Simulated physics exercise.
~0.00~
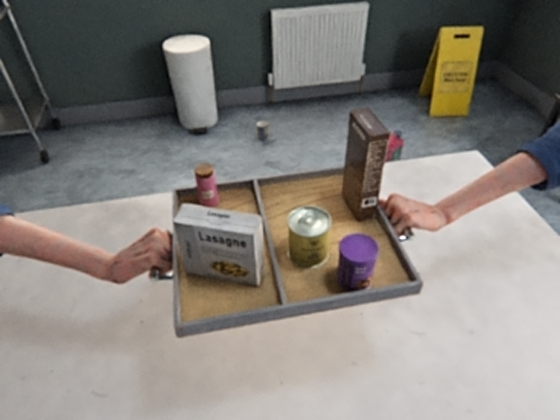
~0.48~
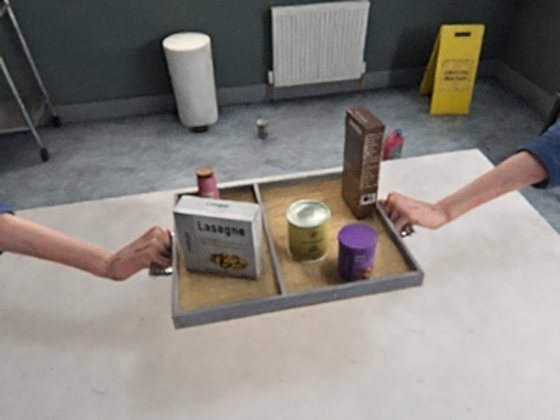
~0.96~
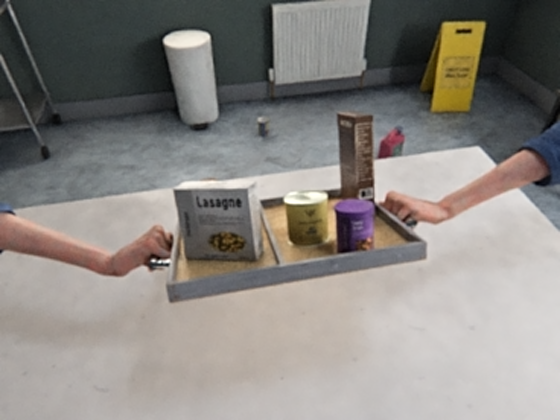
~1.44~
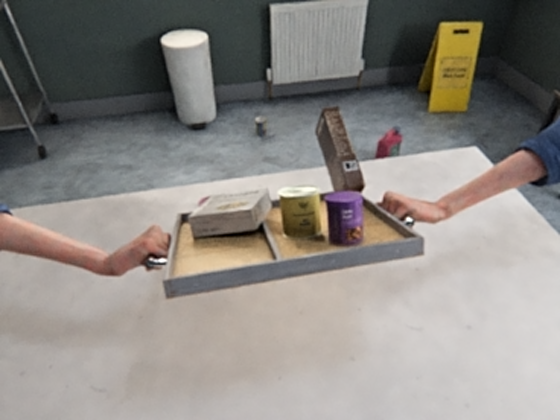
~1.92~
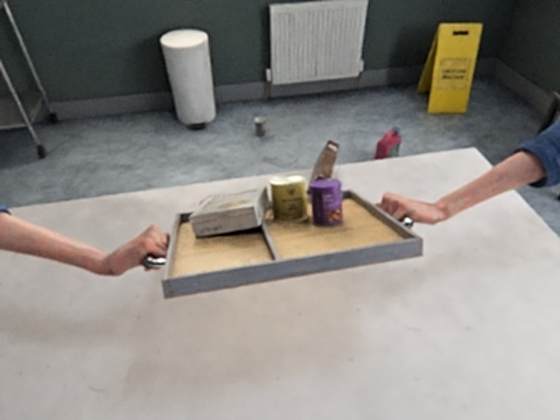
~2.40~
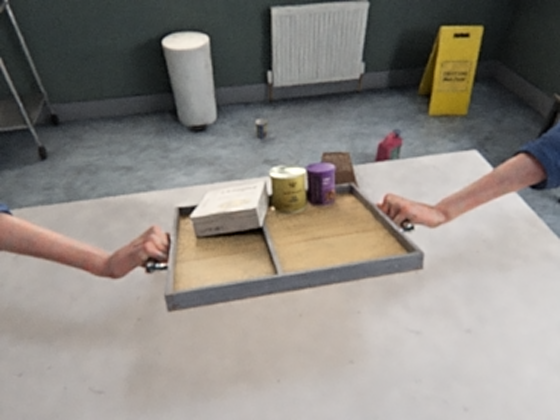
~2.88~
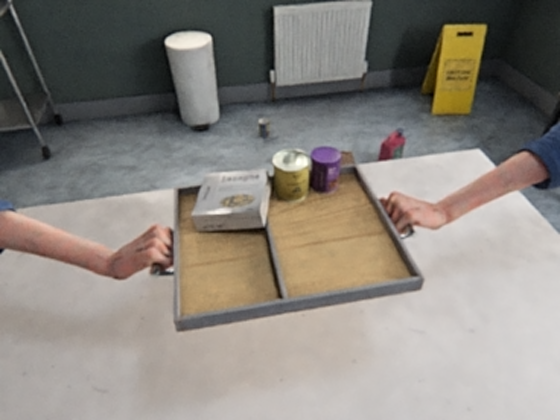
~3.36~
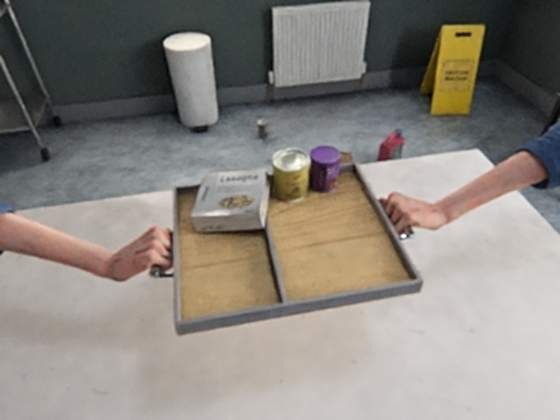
At first, two hands hold a divided serving tray above a pale table, carrying a white lasagne box, a pink shaker, a yellow tin, a purple tin and a tall brown packet. The hands tip the far edge of the tray downward, and the items lean away. The lasagne box topples onto its side, while the brown packet tips over and drops past the far edge. The shaker goes out of view, and both tins slide toward the back. The tray then swings back to level, with the fallen box and the two upright tins resting near its far side.
